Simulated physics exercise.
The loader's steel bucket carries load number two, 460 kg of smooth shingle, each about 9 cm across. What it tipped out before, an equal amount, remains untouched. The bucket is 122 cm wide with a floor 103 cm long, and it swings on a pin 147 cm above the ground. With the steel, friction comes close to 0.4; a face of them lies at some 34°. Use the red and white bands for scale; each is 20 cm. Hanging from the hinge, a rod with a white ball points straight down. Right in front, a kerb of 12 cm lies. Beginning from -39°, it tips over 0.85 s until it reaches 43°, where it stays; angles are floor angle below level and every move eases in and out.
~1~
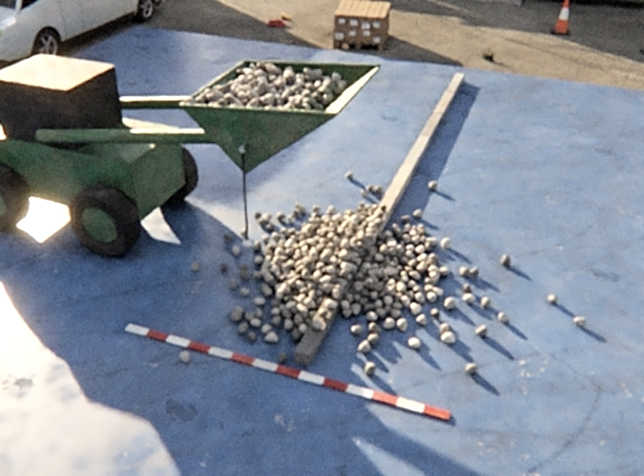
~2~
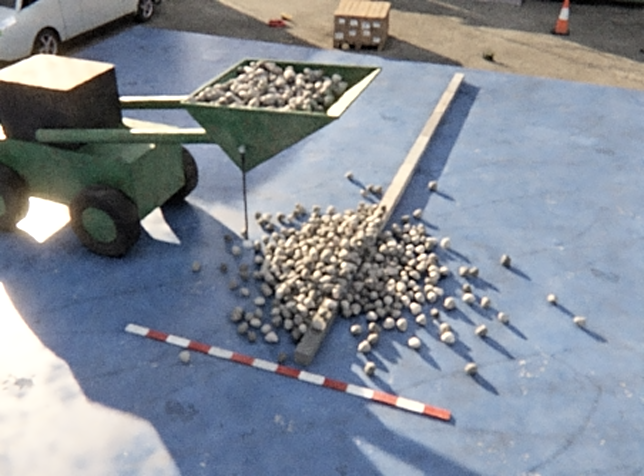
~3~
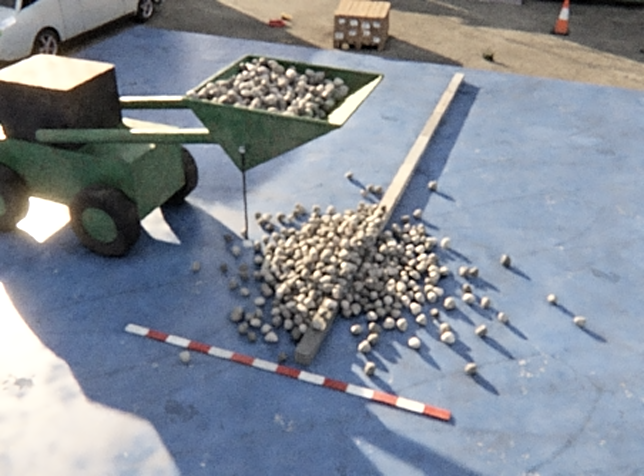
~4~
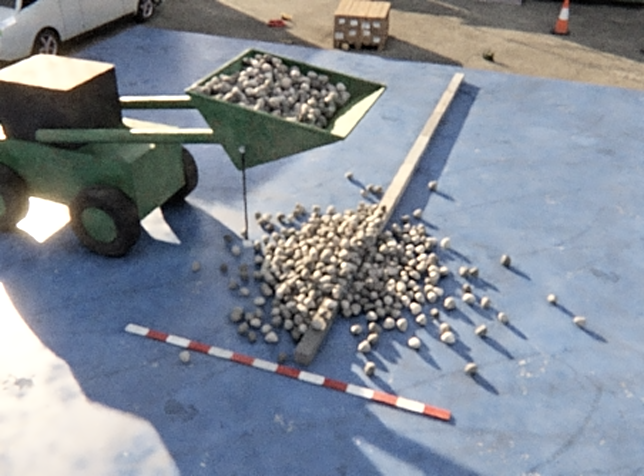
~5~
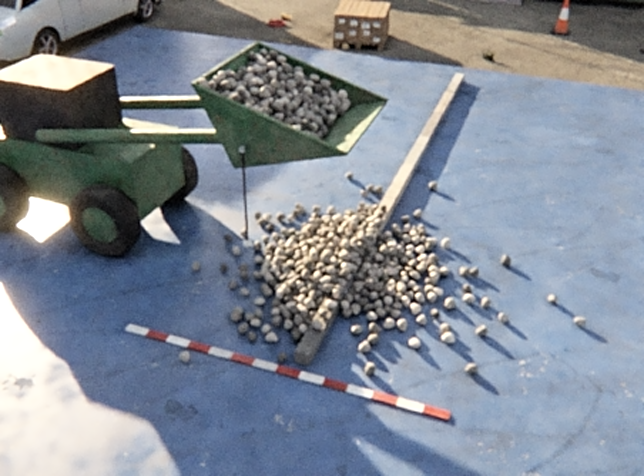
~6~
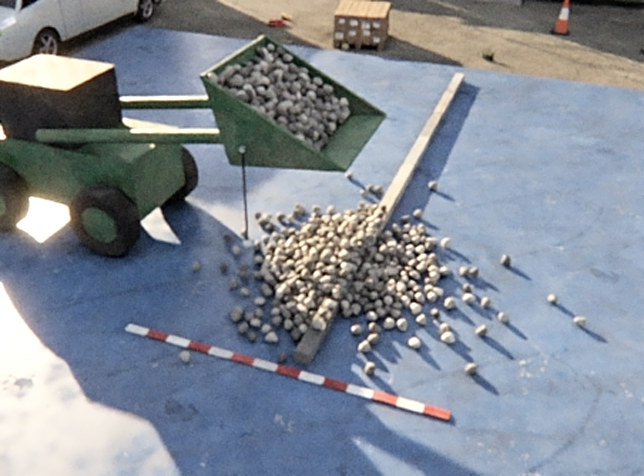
On a sunlit blue surface beside a paved area, a green wheeled loader holds a raised bucket full of rounded grey stones above a pile heaped across a long kerb. The bucket tilts gradually forward, its right edge dipping as the stones inside shift slightly, while the pile below stays still.
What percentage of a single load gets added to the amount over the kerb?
91 %.
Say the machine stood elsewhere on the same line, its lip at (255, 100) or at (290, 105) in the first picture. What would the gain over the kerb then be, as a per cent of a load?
Some 10 percent first and 45 percent second.
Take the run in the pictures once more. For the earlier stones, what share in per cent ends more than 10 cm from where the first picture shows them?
Close to 25 per cent.
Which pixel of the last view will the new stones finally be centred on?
Middle: Approx. (409, 275) px.
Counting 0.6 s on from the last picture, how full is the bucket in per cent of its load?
Close to 75 in a hundred is still held.
Then, 0.3 s after the last picture the floor is at 30°; in per cent of one load, 100 in the bucket, 71 on this side of the kerb, 29 over the kerb; the foremost stones are at (507, 311).
Then, 0.6 s after the last picture the floor is at 43°; in per cent of one load, 74 in the bucket, 97 on this side of the kerb, 29 over the kerb; the foremost stones are at (507, 311).
Then, 0.9 s after the last picture the floor is at 43°; in per cent of one load, 13 in the bucket, 97 on this side of the kerb, 89 over the kerb; the foremost stones are at (507, 311).
Then, 3.7 s after the last picture the floor is at 43°; in per cent of one load, 0 in the bucket, 79 on this side of the kerb, 120 over the kerb; the foremost stones are at (579, 294). Net gain over the kerb, 91.
